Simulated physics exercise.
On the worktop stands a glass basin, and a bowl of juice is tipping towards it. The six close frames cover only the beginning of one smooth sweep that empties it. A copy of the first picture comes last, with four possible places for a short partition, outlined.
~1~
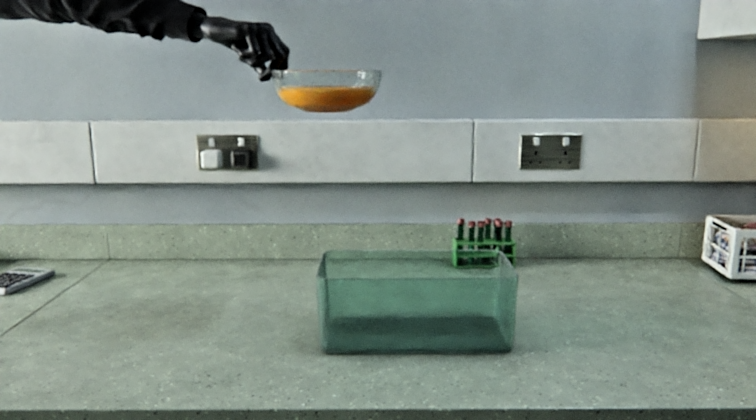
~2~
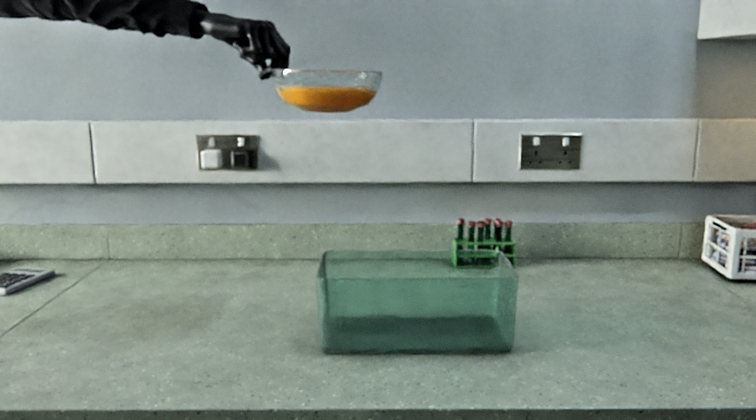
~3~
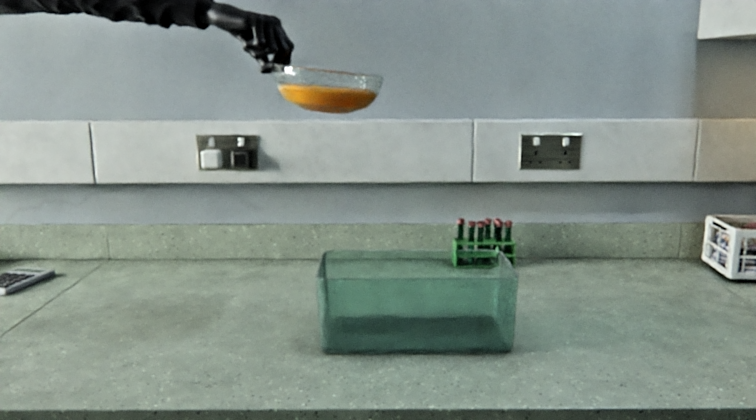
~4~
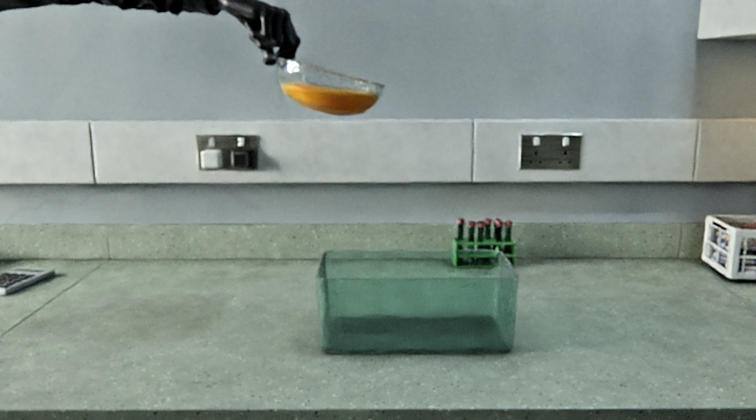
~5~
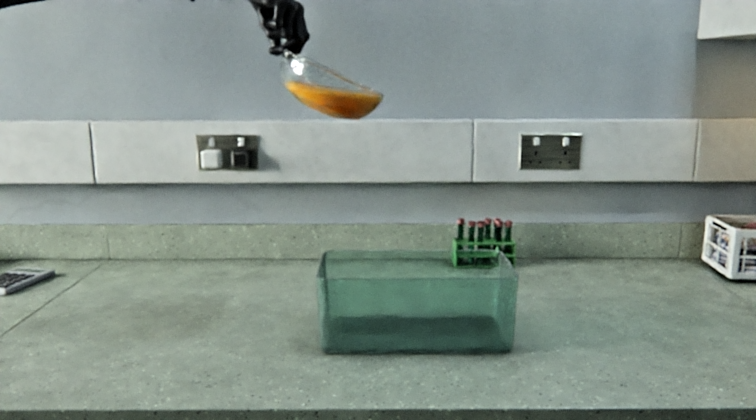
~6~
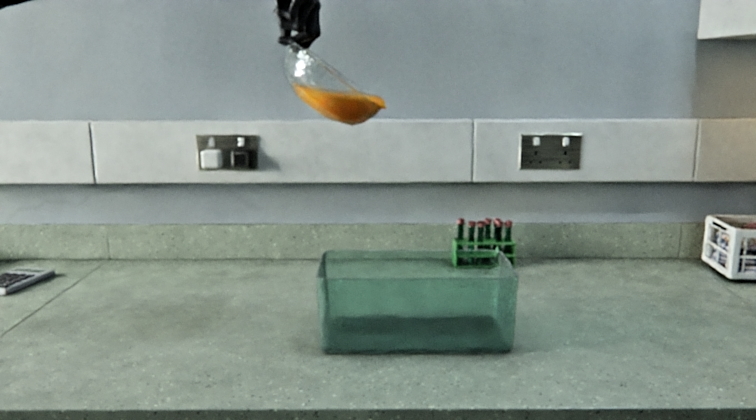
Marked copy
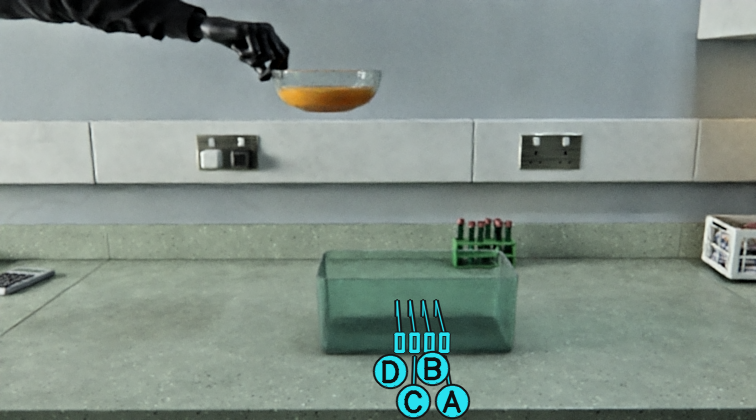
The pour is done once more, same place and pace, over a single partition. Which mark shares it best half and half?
It is B.
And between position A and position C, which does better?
That would be C.
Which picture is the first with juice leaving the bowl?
Picture 6.
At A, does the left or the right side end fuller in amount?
The left one.
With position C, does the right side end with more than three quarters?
No, it does not.
On the marked copy, A at (444, 356); B at (429, 356); C at (414, 356); D at (399, 356).
Choosing A, about 75 % ends left of the wall and 21 % right of it; 4 % is lost outside.
Choosing B, about 51 % ends left of the wall and 46 % right of it; 3 % is lost outside.
Choosing C, about 35 % ends left of the wall and 61 % right of it; 5 % is lost outside.
Choosing D, about 27 % ends left of the wall and 68 % right of it; 5 % is lost outside.
